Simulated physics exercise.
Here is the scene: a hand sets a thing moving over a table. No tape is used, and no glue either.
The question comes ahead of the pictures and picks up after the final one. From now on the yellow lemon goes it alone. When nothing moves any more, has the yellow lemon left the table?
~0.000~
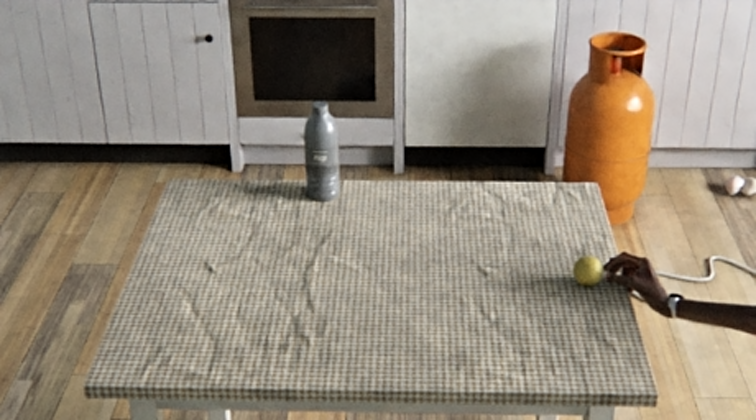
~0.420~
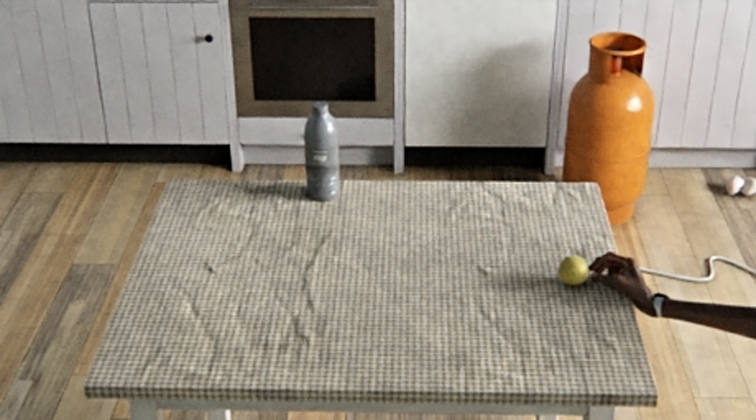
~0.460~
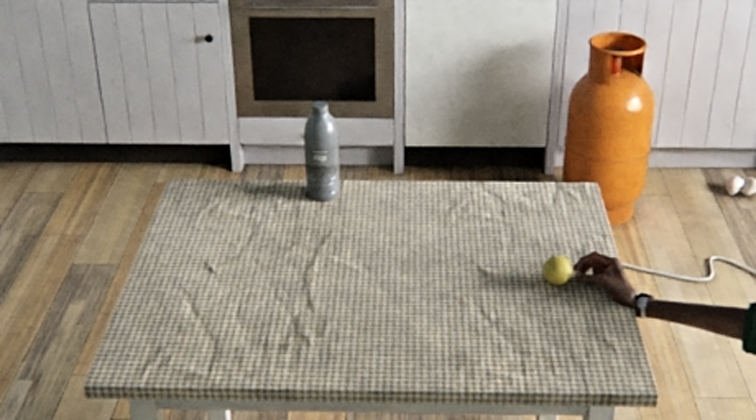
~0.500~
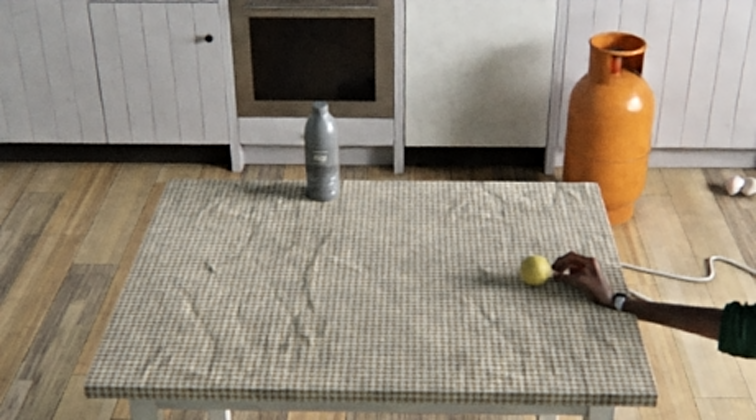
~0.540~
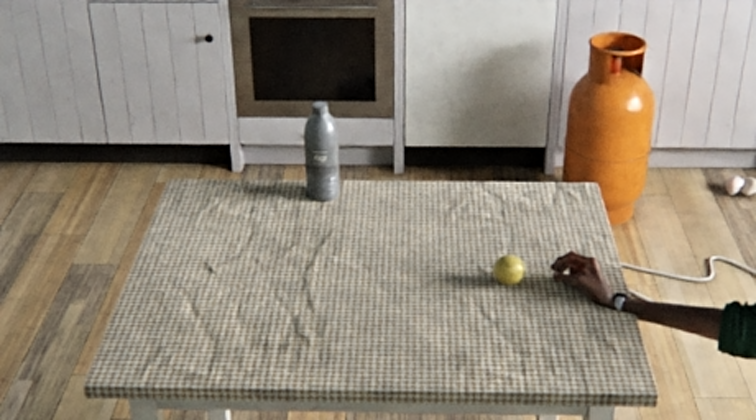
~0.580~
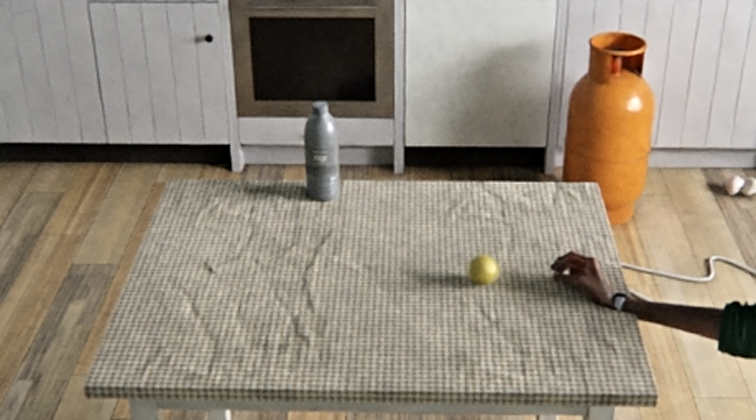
Yes, it is off the table.
Around 0.78 s, yellow lemon displaced well along near (360, 268).
Around 1.08 s, yellow lemon displaced well along near (193, 267).
Around 1.38 s, yellow lemon now off the table.
Around 1.68 s, things are still on the move.
Finally (1.8 s), off the table, yellow lemon.
